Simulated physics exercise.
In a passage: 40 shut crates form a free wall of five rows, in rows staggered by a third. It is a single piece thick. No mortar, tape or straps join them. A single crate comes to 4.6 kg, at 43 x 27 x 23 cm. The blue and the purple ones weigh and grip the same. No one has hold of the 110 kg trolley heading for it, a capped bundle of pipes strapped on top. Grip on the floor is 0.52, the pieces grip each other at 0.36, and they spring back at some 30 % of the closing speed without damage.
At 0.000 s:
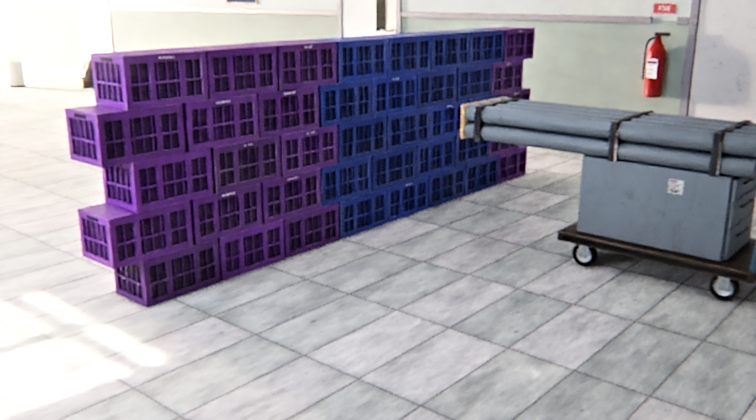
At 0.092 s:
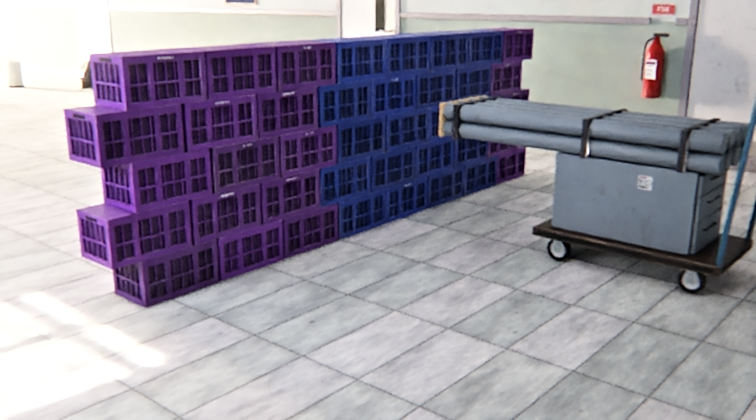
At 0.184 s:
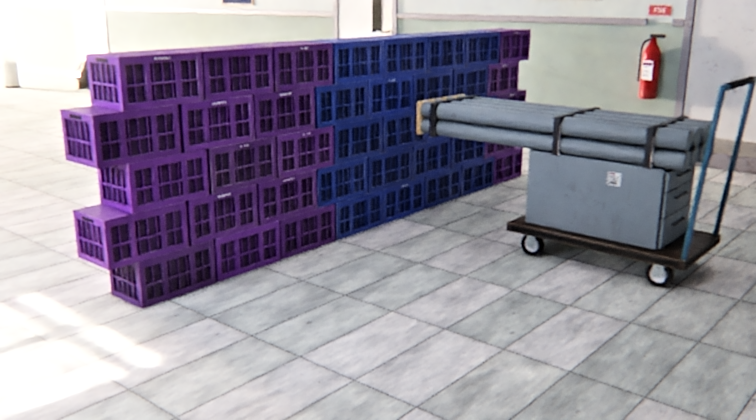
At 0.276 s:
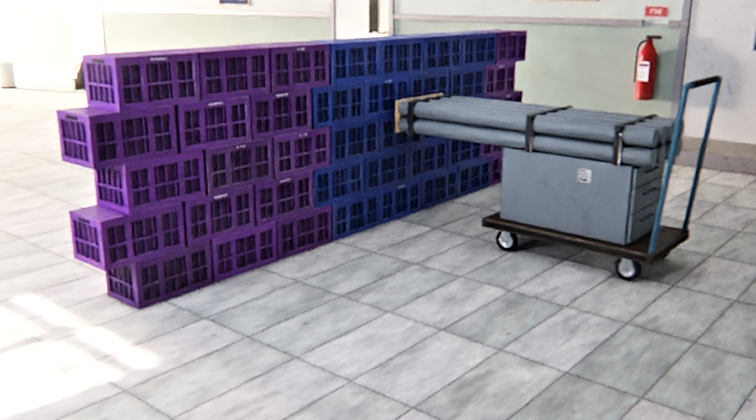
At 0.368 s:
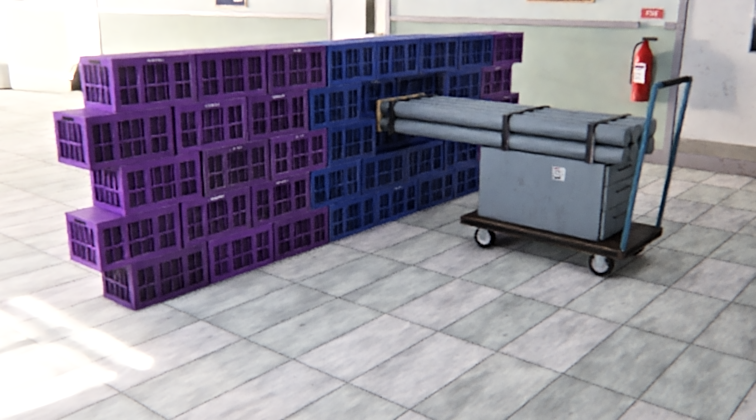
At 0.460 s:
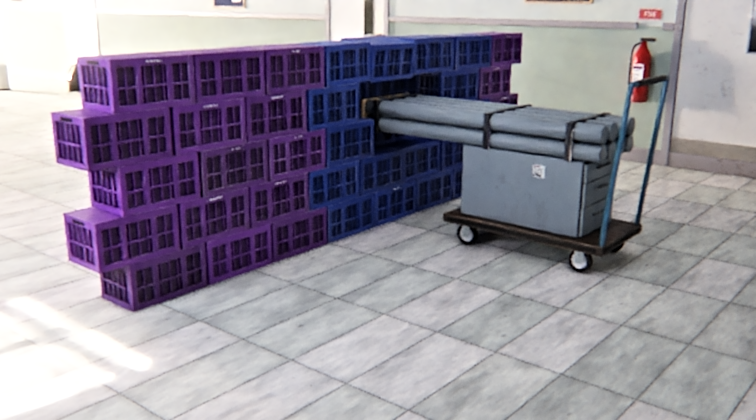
A trolley loaded with long grey rolls rolling left across a tiled floor and pushing into blue crates in a purple-and-blue wall.
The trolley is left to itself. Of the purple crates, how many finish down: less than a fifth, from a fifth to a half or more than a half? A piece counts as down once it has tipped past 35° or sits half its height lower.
Ending down: Fewer than one in five.
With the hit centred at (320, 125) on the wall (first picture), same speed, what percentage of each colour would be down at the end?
Then purple 20, blue 20 per cent.
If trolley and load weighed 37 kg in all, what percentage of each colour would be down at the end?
Then purple 0, blue 40 per cent.
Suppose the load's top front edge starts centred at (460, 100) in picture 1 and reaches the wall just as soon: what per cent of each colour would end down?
Then purple 0, blue 50 per cent.
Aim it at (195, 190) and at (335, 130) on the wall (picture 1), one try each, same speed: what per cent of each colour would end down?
Purple 50 then 20, blue 0 then 10 per cent.
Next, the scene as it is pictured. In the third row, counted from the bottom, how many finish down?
2 from that row.
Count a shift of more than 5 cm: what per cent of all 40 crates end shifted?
40 per cent.
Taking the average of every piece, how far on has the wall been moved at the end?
Some 20 cm on average.
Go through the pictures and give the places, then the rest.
In the first picture (places mark the middle of the side facing us; the camera pans a little), load (469, 116) 49 cm short of the wall; top purple crate (245, 72); top blue crate (411, 55); nothing disturbed.
Load (447, 114) 35 cm short of the wall; top purple crate (243, 72), in the second picture.
Load (425, 113) 20 cm short of the wall; top purple crate (240, 73), in the third picture.
Load (403, 111) 58 mm short of the wall; top purple crate (237, 74), in the fourth picture.
Load (383, 111) 7 cm into the wall's line; top purple crate (233, 75); 4 disturbed, none down, in the fifth picture.
Load (368, 110) 18 cm into the wall's line; top purple crate (232, 76); top blue crate (394, 62) leaning 7°; 7 disturbed, none down, in the sixth picture.
After 0.84 s, load 56 cm past the wall's line, still rolling; none of the 20 purple crates down (4 of 40 in all colours); top purple crate unmoved; top blue crate leaning 3°, 12 cm lower.
After 1.40 s, load 85 cm past the wall's line, still rolling; none of the 20 purple crates down (8 of 40 in all colours); top purple crate unmoved; top blue crate 13 cm lower.
At rest (2.7 s), load 84 cm past the wall's line, stopped; none of the 20 purple crates down (9 of 40 in all colours); top purple crate unmoved; top blue crate 13 cm lower. That is 0 per cent. As the last picture would show them, middles, top purple crate near (214, 74), top blue crate near (303, 75).
